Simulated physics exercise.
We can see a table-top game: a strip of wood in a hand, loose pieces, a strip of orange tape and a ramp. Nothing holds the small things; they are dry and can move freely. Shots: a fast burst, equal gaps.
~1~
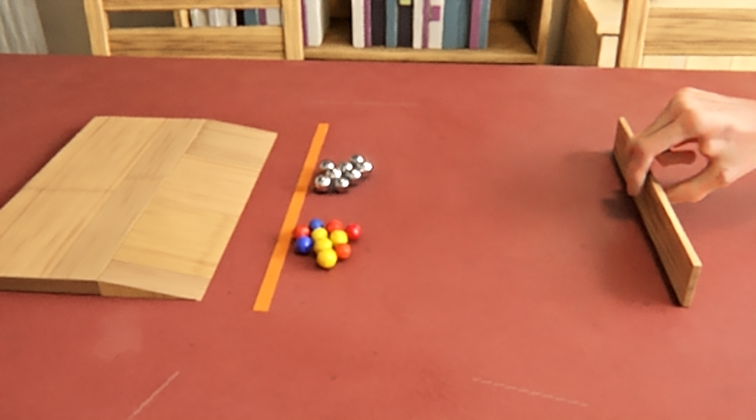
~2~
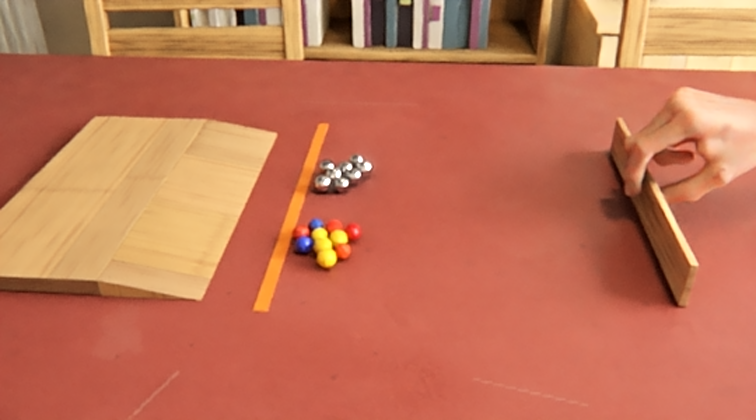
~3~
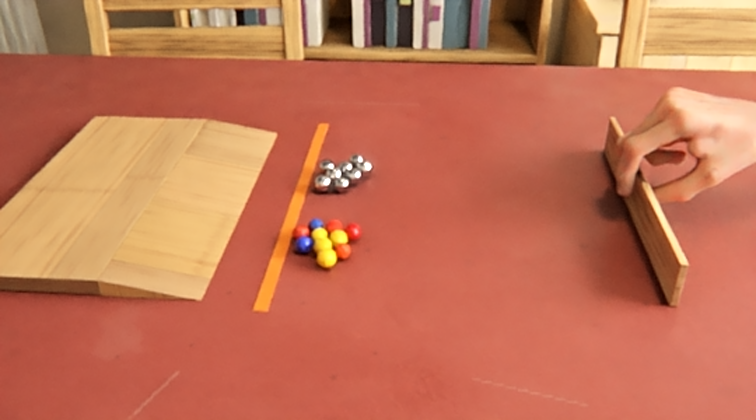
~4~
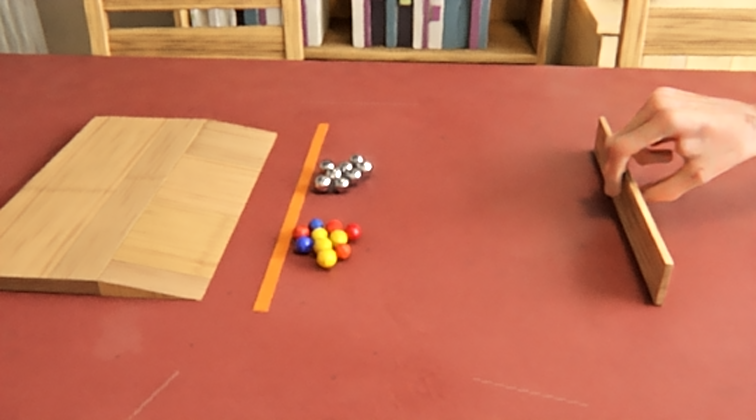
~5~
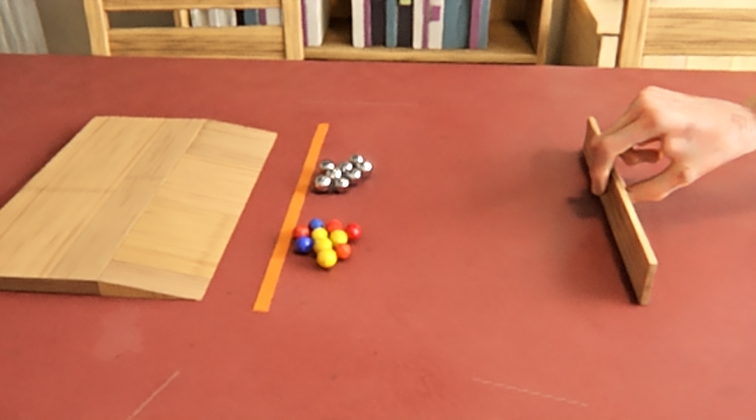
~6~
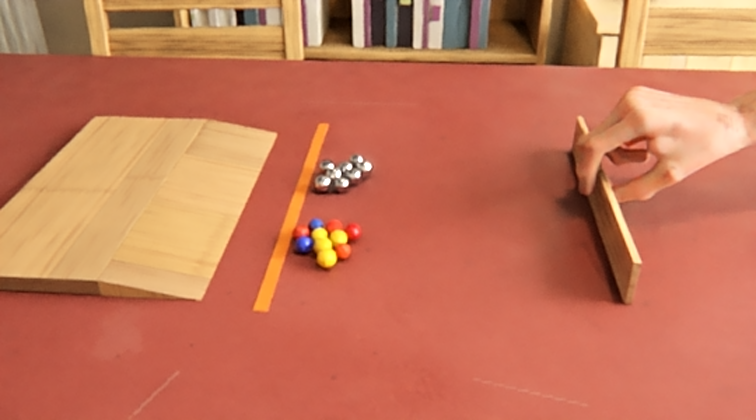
A red tabletop, with wooden chairs and a shelf of books behind it, is seen from slightly above by a camera that stays still. A pale wooden ramp lies at left beside a strip of orange tape, with silver balls behind a cluster of red, blue and yellow balls just right of the tape. At right, a hand slides an upright wooden strip a short way leftward, while the balls stay put.
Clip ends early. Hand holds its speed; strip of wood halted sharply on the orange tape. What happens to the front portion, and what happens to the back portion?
The front portion gets nothing over the top; the back portion gets nothing over the top.
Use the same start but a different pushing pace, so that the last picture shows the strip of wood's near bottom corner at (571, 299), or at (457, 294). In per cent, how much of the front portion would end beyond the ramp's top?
That works out to 10 percent the first time and 100 percent the second time.
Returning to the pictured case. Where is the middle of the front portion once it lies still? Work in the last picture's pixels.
I'd place the middle near (256, 240).
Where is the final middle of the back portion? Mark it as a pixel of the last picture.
The middle comes to rest near (276, 167).
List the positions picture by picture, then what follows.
In the first frame, strip of wood at (685, 270), at rest; orange tape at (321, 131); top of the ramp at (107, 266); front portion at (319, 237), a few gumballs; back portion at (345, 169), a few steel balls.
In the second frame, strip of wood at (682, 270); back portion at (345, 169).
In the third frame, strip of wood at (673, 270); front portion at (319, 237).
In the fourth frame, strip of wood at (658, 269); back portion at (345, 169).
In the fifth frame, strip of wood at (643, 268); front portion at (319, 237).
In the sixth frame, strip of wood at (628, 268); orange tape at (321, 131); top of the ramp at (107, 266); front portion at (319, 237); back portion at (345, 169).
Then, 0.75 s past the last view, strip of wood still moving, near (439, 171); front portion all short of the ramp; back portion all short of the ramp.
Then, 1.52 s past the last view, strip of wood stopped at the orange tape; front portion all short of the ramp; back portion all short of the ramp.
Then, 1.80 s past the last view, strip of wood stopped at the orange tape; front portion about half on the ramp, about half short of the ramp; back portion about half on the ramp, about half short of the ramp.
Finally, strip of wood stopped at the orange tape; front portion none past the top, all short of the ramp; back portion none past the top, all short of the ramp.
